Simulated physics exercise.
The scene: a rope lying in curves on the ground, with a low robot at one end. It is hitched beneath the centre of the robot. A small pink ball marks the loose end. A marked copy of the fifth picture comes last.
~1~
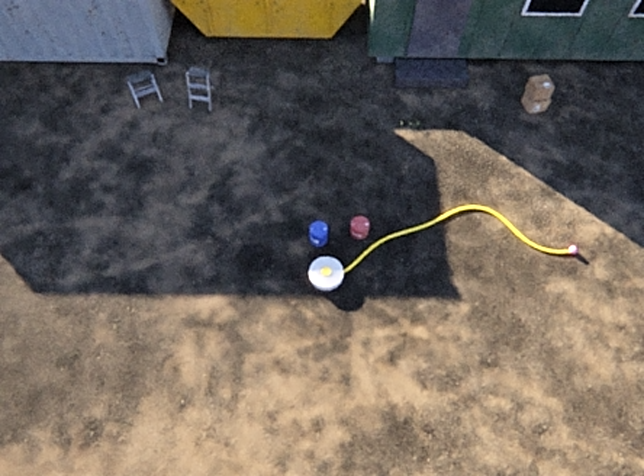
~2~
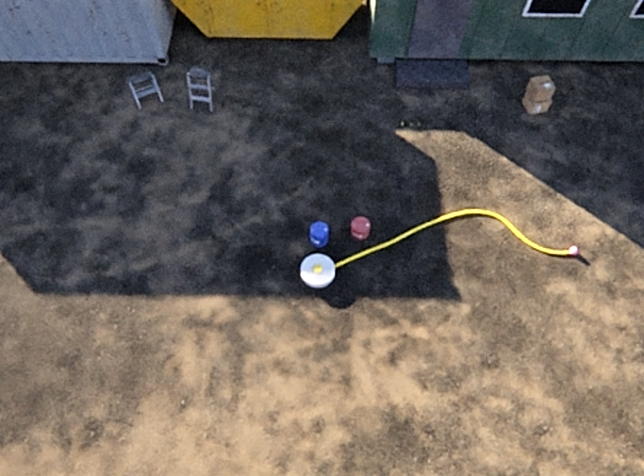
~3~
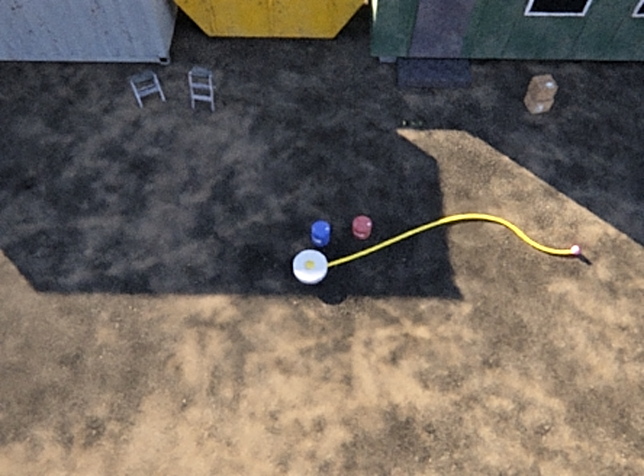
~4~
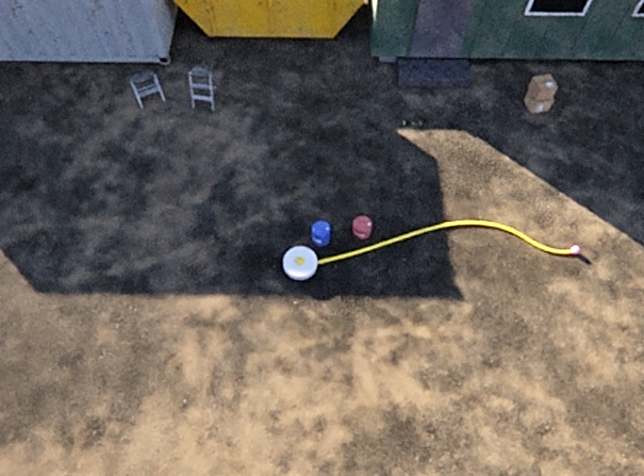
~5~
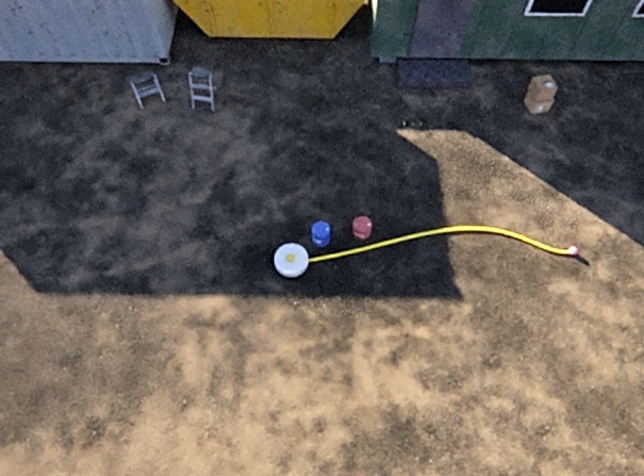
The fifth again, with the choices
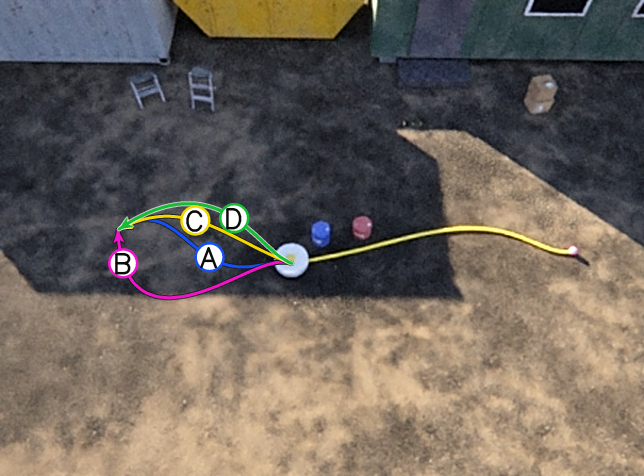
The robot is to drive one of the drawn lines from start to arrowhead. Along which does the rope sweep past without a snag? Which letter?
With B nothing is caught.
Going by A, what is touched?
It meets the blue keg.
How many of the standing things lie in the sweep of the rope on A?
One.
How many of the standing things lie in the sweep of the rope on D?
Two.
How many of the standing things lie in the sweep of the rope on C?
Two.
On the copy, A from (292, 263) via (200, 251) to (119, 229); B from (292, 263) via (180, 297) to (118, 230); C from (292, 263) via (209, 225) to (119, 229); D from (292, 263) via (215, 208) to (119, 229).
On B. First, robot (208, 286), middle of the rope (358, 257), free end (498, 242).
Then, robot (130, 277), middle of the rope (284, 274), free end (426, 249).
Finally, robot (116, 227), middle of the rope (253, 268), free end (396, 253); nothing has been touched.
By contrast, A meets the blue keg; C meets the blue keg and red pot; D meets the blue keg and red pot.
